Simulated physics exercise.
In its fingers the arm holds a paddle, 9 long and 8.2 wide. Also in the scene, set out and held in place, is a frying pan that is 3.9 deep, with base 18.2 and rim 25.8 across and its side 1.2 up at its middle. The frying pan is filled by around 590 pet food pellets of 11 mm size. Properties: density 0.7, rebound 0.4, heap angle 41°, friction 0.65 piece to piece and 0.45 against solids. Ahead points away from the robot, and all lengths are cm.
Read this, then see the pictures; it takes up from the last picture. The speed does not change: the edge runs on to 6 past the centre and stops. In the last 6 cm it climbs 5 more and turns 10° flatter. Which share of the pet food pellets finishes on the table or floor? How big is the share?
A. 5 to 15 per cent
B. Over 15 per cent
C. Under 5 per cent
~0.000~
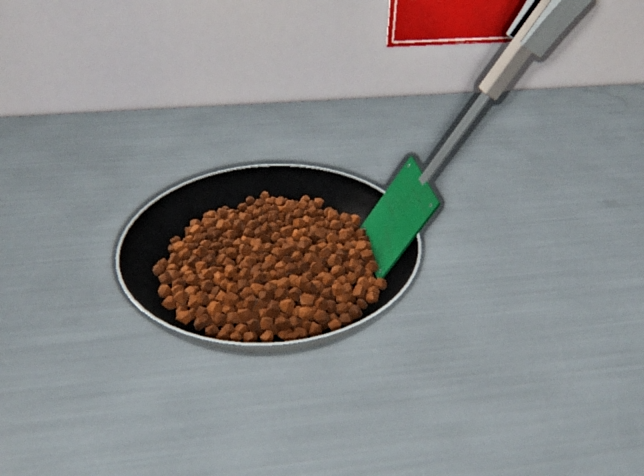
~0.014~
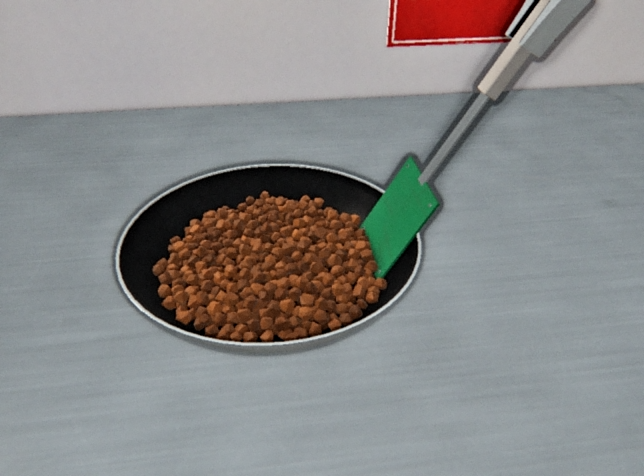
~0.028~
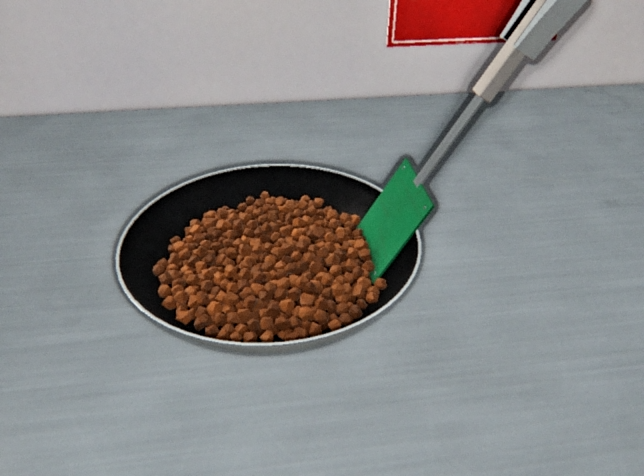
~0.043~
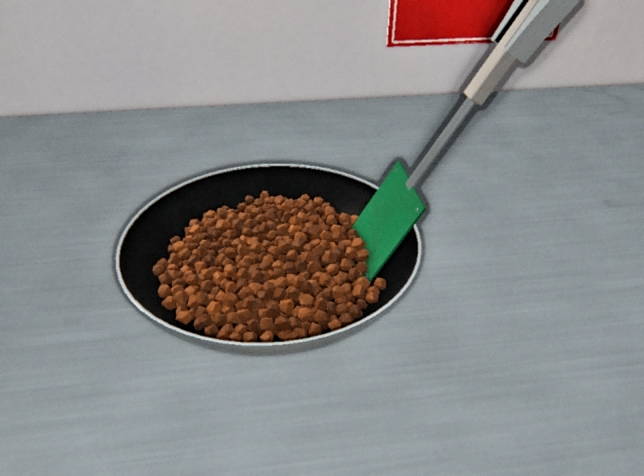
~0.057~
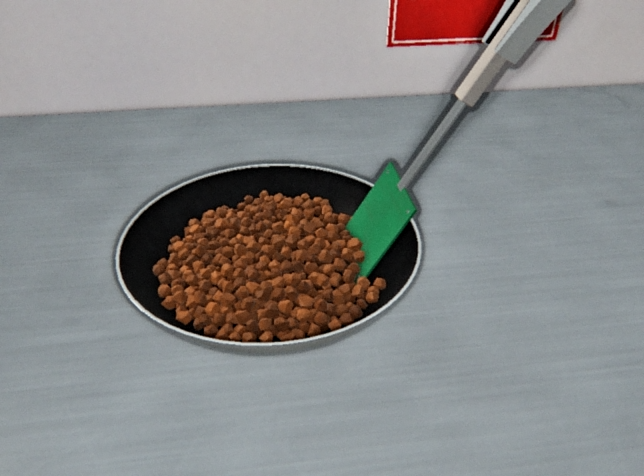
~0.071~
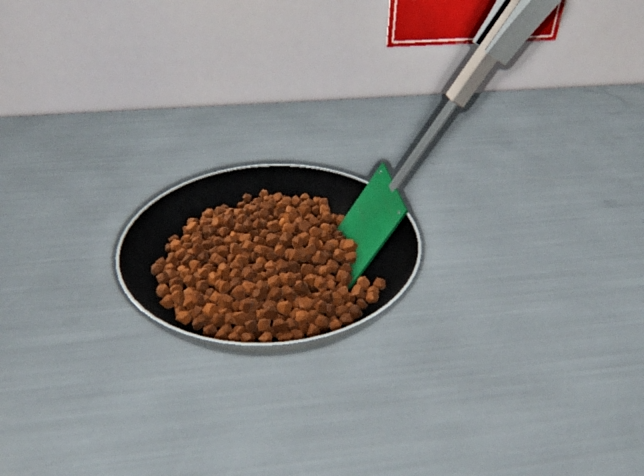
C, under 5 per cent.
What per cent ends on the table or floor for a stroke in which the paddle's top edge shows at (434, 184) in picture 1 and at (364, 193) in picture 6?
Around 15 per cent finishes on the table or floor.
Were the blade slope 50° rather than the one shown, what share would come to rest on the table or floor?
My guess is close to 0 per cent.
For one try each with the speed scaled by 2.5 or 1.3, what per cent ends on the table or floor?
Some 15 and 5 per cent.
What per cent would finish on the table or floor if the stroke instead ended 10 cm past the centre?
In that case about 25 percent ends on the table or floor.
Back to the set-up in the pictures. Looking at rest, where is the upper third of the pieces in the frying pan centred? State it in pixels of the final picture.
Roughly at (172, 245).
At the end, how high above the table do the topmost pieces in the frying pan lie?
Height at the end: Around 6.0 cm.
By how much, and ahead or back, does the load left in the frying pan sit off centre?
Ahead of centre, near 4.5 centimetres.
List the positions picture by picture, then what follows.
Paddle top edge at (425, 178), sloping 60°; upper third of the load around (273, 252), from x 160 to 380, top at y 195; 594 in the frying pan, in the first frame.
Paddle top edge at (424, 179), sloping 60°; upper third of the load around (273, 251), from x 160 to 380, top at y 195, in the second frame.
Paddle top edge at (419, 180), sloping 60°; upper third of the load around (274, 250), from x 160 to 380, top at y 195, in the third frame.
Paddle top edge at (411, 183), sloping 60°; upper third of the load around (276, 248), from x 160 to 380, top at y 195, in the fourth frame.
Paddle top edge at (403, 184), sloping 60°; upper third of the load around (273, 247), from x 160 to 380, top at y 195, in the fifth frame.
Paddle top edge at (395, 185), sloping 60°; upper third of the load around (267, 247), from x 155 to 380, top at y 195; 594 in the frying pan, in the sixth frame.
After 0.16 s, sloping 60°, highest piece 5 above the table; 594 in the frying pan.
After 0.24 s, sloping 56°, highest piece 6 above the table; 594 in the frying pan.
After 0.49 s, sloping 50°, highest piece 6 above the table; 584 in the frying pan, 10 on the table or floor.
After 1.54 s, sloping 50°, highest piece 6 above the table; 582 in the frying pan, 12 on the table or floor.
At rest, 582 in the frying pan, 12 on the table or floor. That is 2 % on the table or floor.
